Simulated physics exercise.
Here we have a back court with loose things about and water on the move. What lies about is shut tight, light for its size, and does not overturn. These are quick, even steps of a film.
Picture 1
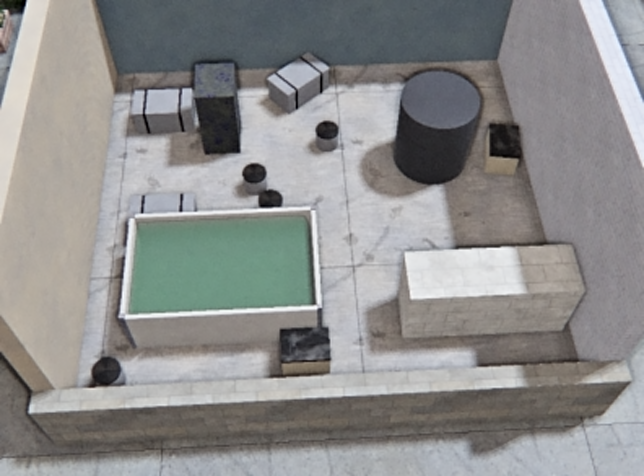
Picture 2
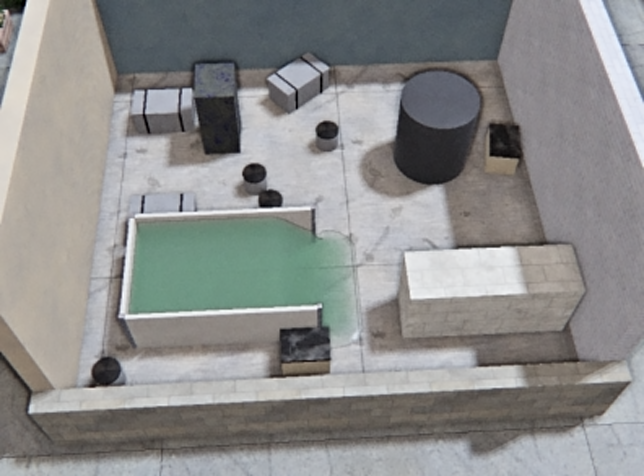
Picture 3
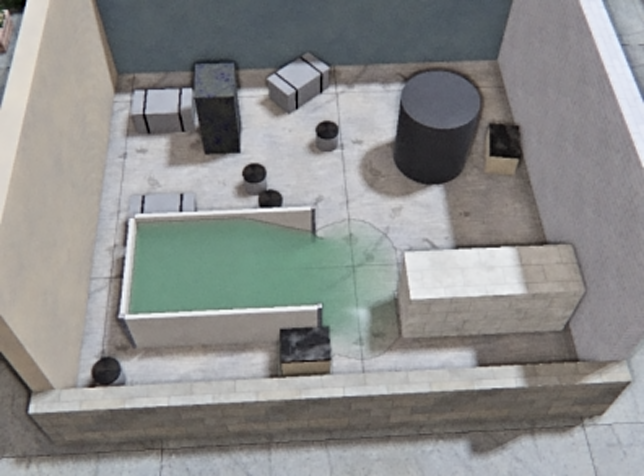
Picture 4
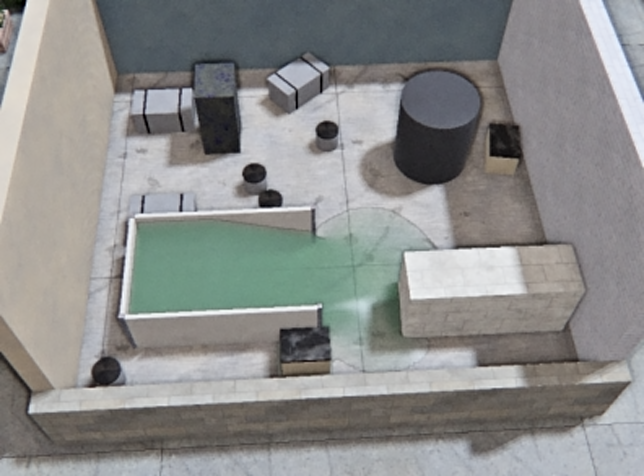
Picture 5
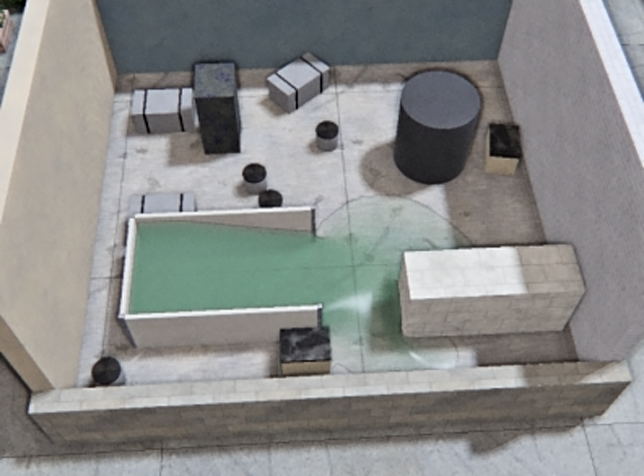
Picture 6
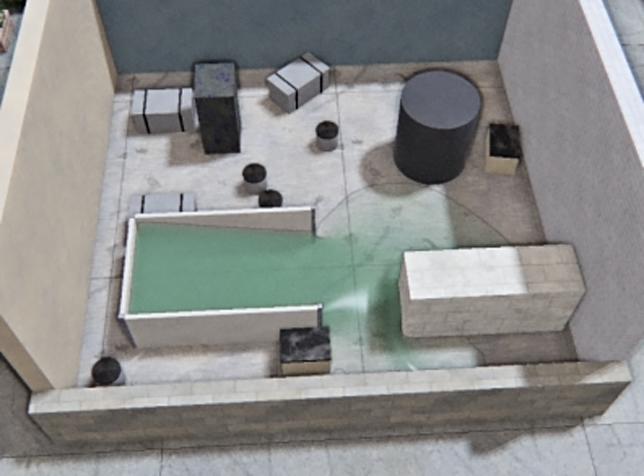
The video shows a walled court with scattered boxes and a dark cylinder, where green water flows out of the open right side of a white-walled tank and spreads around a pale block while the objects stay still.
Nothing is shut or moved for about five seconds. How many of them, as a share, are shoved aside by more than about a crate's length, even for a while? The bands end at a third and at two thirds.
Share: Between one and two thirds.
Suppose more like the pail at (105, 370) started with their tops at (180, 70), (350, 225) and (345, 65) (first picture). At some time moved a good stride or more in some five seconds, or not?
One after the other: Short of that, shifted that much, yes.
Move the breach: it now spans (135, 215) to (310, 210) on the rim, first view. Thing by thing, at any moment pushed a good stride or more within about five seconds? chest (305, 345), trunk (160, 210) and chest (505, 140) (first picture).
One after the other: Less than that, swept aside, yes.
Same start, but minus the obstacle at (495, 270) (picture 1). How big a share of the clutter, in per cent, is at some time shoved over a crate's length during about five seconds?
About 40 per cent.
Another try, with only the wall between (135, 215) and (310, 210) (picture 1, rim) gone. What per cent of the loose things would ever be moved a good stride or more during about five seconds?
About 80 per cent.
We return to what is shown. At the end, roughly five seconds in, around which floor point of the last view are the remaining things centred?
At about (235, 187).
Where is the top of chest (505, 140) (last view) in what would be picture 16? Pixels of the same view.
Roughly at (472, 102).
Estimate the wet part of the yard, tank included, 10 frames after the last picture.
Roughly 45 per cent.
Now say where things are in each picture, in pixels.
In the first picture, a pail at (327, 129) rests on the ground; a trunk at (162, 101) rests on the ground; 0 of 10 have shifted.
In the second picture, a pail at (327, 129) rests on the ground; a trunk at (162, 101) rests on the ground; 0 of 10 have shifted.
In the third picture, a pail at (327, 129) rests on the ground; a trunk at (162, 101) rests on the ground; 0 of 10 have shifted.
In the fourth picture, a pail at (327, 129), on the bottom; a trunk at (162, 101), on the bottom; 0 of 10 have shifted.
In the fifth picture, a pail at (327, 129), on the bottom; a trunk at (162, 101), on the bottom; 0 of 10 have shifted.
In the sixth picture, a pail at (327, 129), on the bottom; a trunk at (162, 101) rests on the ground; 0 of 10 have shifted.
A moment on, 0 of 10 are well off their spots; 0 afloat.
Next, 1 of 10 are well off their spots; 1 afloat.
Later, 3 of 10 are well off their spots; 2 afloat.
In the end, 5 of 10 are well off their spots, and 5 have been at some point; 2 afloat.
